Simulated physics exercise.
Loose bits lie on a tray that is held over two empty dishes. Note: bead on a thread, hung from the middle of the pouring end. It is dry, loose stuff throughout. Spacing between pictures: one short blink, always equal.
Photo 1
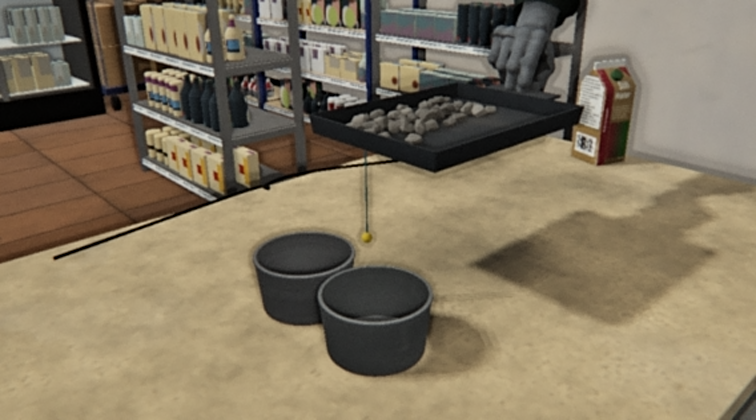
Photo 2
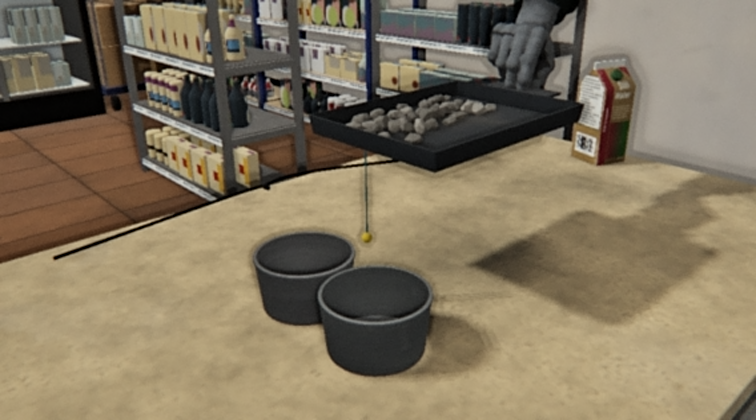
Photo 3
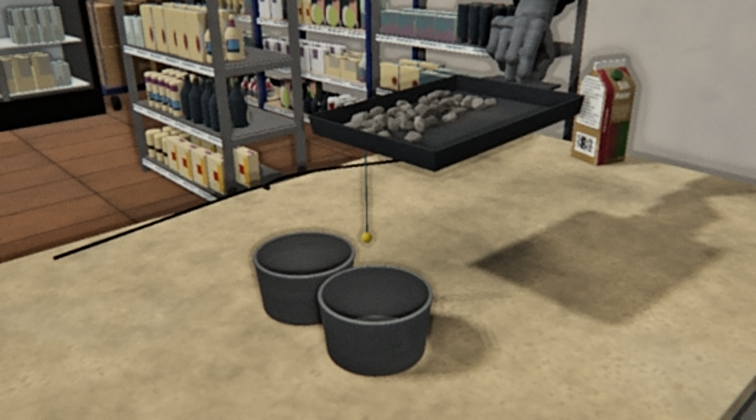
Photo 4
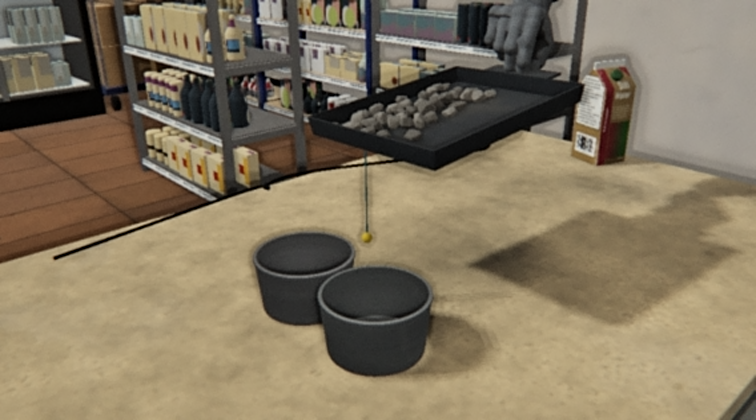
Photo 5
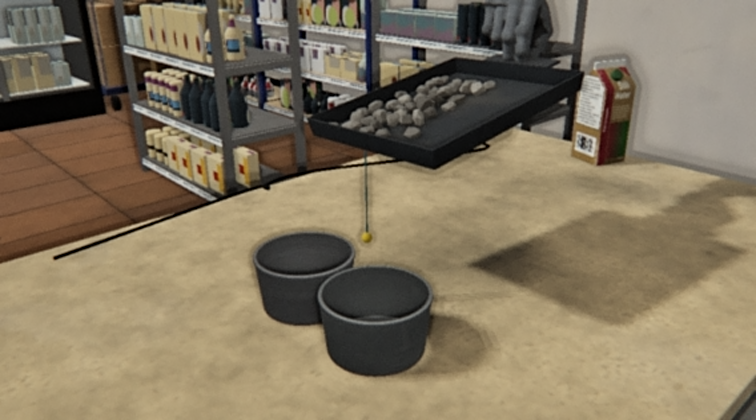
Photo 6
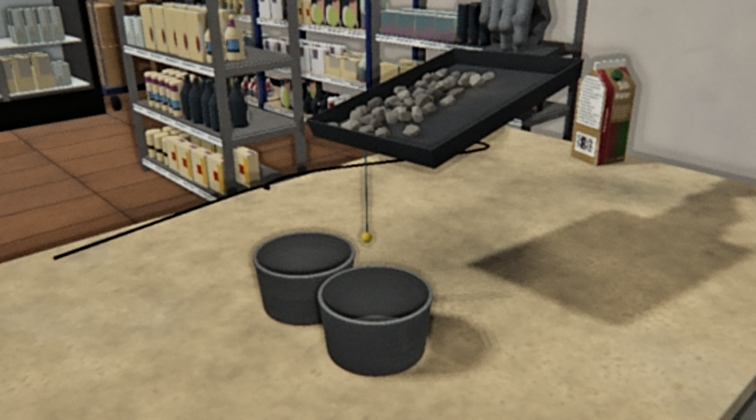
In a shop with stocked shelves and a brown tiled floor, a still camera looks down across a sandy-coloured countertop. Two empty dark grey dishes sit near the centre below a black tray of grey gravel, with a yellow bead hanging on a thread, a carton at right and a grey hand behind. The tray's far side gradually rises, tilting it slightly towards the dishes, while the gravel barely shifts and the hand moves slightly.
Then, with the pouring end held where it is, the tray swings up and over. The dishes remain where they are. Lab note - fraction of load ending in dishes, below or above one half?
The dishes end up holding in excess of half.
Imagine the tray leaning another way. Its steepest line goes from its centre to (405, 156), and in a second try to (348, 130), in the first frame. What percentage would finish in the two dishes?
Around 80 per cent first, around 20 per cent next.
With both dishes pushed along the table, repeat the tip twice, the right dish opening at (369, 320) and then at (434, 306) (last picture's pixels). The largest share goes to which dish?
Well, the left-side one at the first spot and the left-side one at the second.
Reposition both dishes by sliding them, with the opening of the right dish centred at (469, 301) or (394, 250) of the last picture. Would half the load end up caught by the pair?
First try: A minority; second try: A minority.
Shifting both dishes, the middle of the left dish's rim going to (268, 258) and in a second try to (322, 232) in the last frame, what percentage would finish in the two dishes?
Approximately 60 percent, followed by approximately 50 percent.
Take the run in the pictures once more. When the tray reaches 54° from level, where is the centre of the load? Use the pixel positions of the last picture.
The load is centred about (358, 100).
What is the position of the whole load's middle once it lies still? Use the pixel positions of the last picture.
Near pixel (298, 289).
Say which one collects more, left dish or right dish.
More ends up in the dish to the left.
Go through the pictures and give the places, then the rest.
The first picture shows corners of the pouring end at (313, 114) and (436, 151), level; middle of the load at (414, 118), bits of gravel; left dish at (265, 290); right dish at (333, 336); bead on its thread at (367, 238).
The second picture shows corners of the pouring end at (313, 115) and (435, 150), level; middle of the load at (414, 117).
The third picture shows corners of the pouring end at (312, 115) and (435, 150), tipped barely, lowest at the left corner; middle of the load at (413, 114).
The fourth picture shows corners of the pouring end at (311, 116) and (434, 149), tipped a little, lowest at the left corner; middle of the load at (413, 110).
The fifth picture shows corners of the pouring end at (311, 117) and (432, 148), tipped a little, lowest at the left corner; middle of the load at (412, 106).
The sixth picture shows corners of the pouring end at (310, 119) and (431, 148), tipped a little, lowest at the left corner; middle of the load at (411, 105); left dish at (265, 290); right dish at (333, 336).
Soon, tray tipped steeply; all on the tray.
A while on, tray tipped right over; about two thirds on the tray; a small part in the left dish; about a quarter in the air.
Towards the end, tray tipped past a quarter turn; a stray few in the right dish; most in the left dish; about a quarter outside both.
Finally, tray tipped past a quarter turn; a stray few in the right dish; most in the left dish; about a quarter outside both.
